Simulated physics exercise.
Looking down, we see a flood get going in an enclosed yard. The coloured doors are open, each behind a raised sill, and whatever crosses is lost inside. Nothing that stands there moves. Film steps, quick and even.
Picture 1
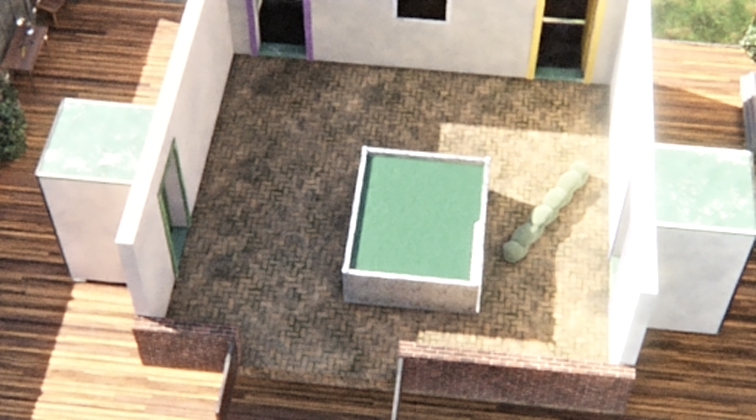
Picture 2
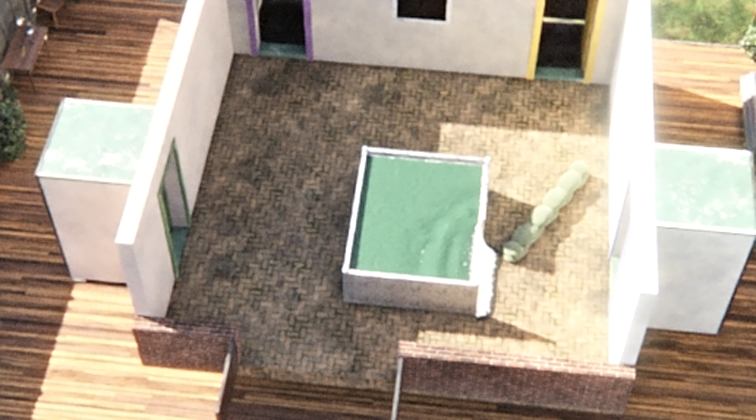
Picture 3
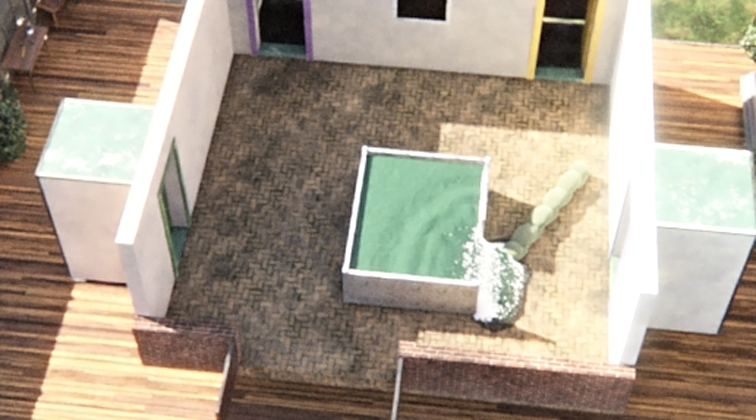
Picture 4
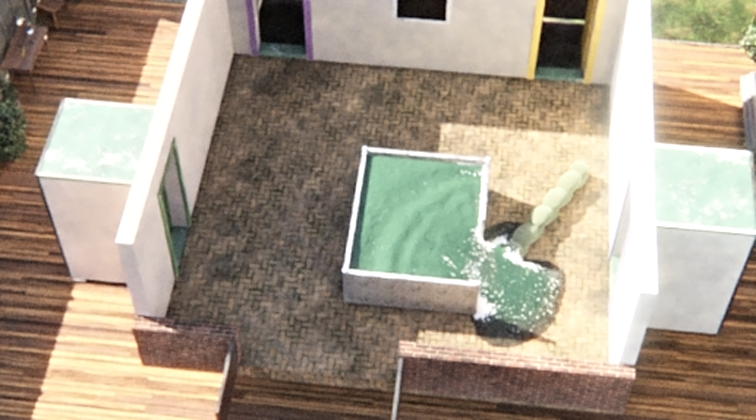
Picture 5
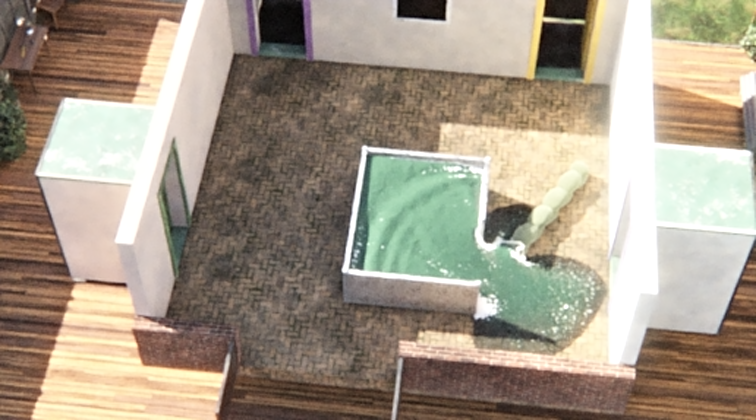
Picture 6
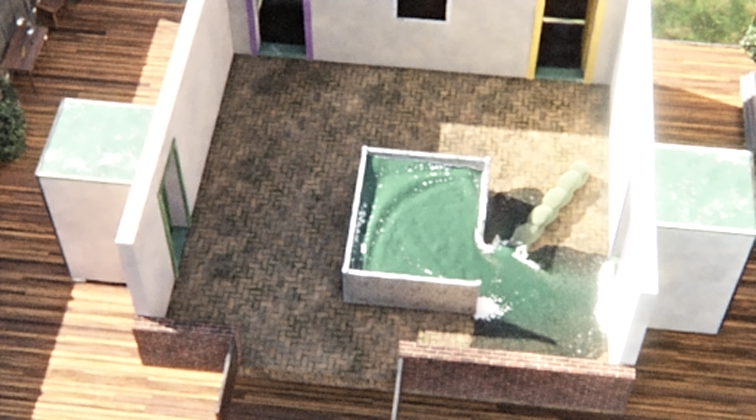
Green water in a square, white-rimmed tank lies still, then pours through a gap in its right side and spreads in a foaming sheet across the brick paving toward the right wall. Seen from above, the walled yard has purple- and yellow-edged doorways at the back and low brick walls in front. The camera stays still as ripples curve across the tank beside a pale green, lumpy column.
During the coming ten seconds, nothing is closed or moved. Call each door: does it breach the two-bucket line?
Calls: The green door breaches it; the yellow door breaches it; the purple door does not breach it; the blue door breaches it.
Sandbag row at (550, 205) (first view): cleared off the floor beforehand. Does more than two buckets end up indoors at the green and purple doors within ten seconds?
Result - green door tops the limit, purple door stays within the limit.
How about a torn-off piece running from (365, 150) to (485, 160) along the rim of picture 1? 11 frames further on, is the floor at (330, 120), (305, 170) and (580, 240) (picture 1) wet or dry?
The first spot is soaked, the second spared and the third spared.
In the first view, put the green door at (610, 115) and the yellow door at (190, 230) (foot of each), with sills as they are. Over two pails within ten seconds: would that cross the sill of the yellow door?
Well, the yellow one simply keeps within it.
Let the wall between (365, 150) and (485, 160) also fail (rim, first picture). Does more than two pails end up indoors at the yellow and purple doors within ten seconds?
The yellow door tops the limit and the purple door tops the limit.
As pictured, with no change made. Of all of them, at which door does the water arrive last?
My answer: The purple door.
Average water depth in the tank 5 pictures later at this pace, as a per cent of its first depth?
Somewhere around 70 %, give or take.
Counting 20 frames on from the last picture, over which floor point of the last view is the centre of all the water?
I'd put my finger on (480, 267).
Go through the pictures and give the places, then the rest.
Still water in the open tank at (419, 217), in the first picture.
Water pours out at (476, 269) and has run to (482, 315), in the second picture.
The front is at (505, 324), out from the gap at (476, 271), in the third picture.
Water pours out at (476, 272) and has run to (561, 278), in the fourth picture.
The front is at (599, 285), out from the gap at (476, 272), in the fifth picture.
The front is at (607, 343), out from the gap at (476, 272), in the sixth picture.
A moment on, water covers 20 % of the floor; the green door not reached, the yellow door not reached, the purple door not reached, the blue door over two buckets in.
Next, water covers 25 % of the floor; the green door not reached, the yellow door not reached, the purple door not reached, the blue door far over two buckets in.
Then, water covers 40 % of the floor; the green door not reached, the yellow door under two buckets in, the purple door not reached, the blue door far over two buckets in.
Later, water covers 60 % of the floor; the green door over two buckets in, the yellow door over two buckets in, the purple door not reached, the blue door far over two buckets in.
In the end, water covers 95 % of the floor; the green door over two buckets in, the yellow door over two buckets in, the purple door wet at the sill, nothing in, the blue door far over two buckets in.
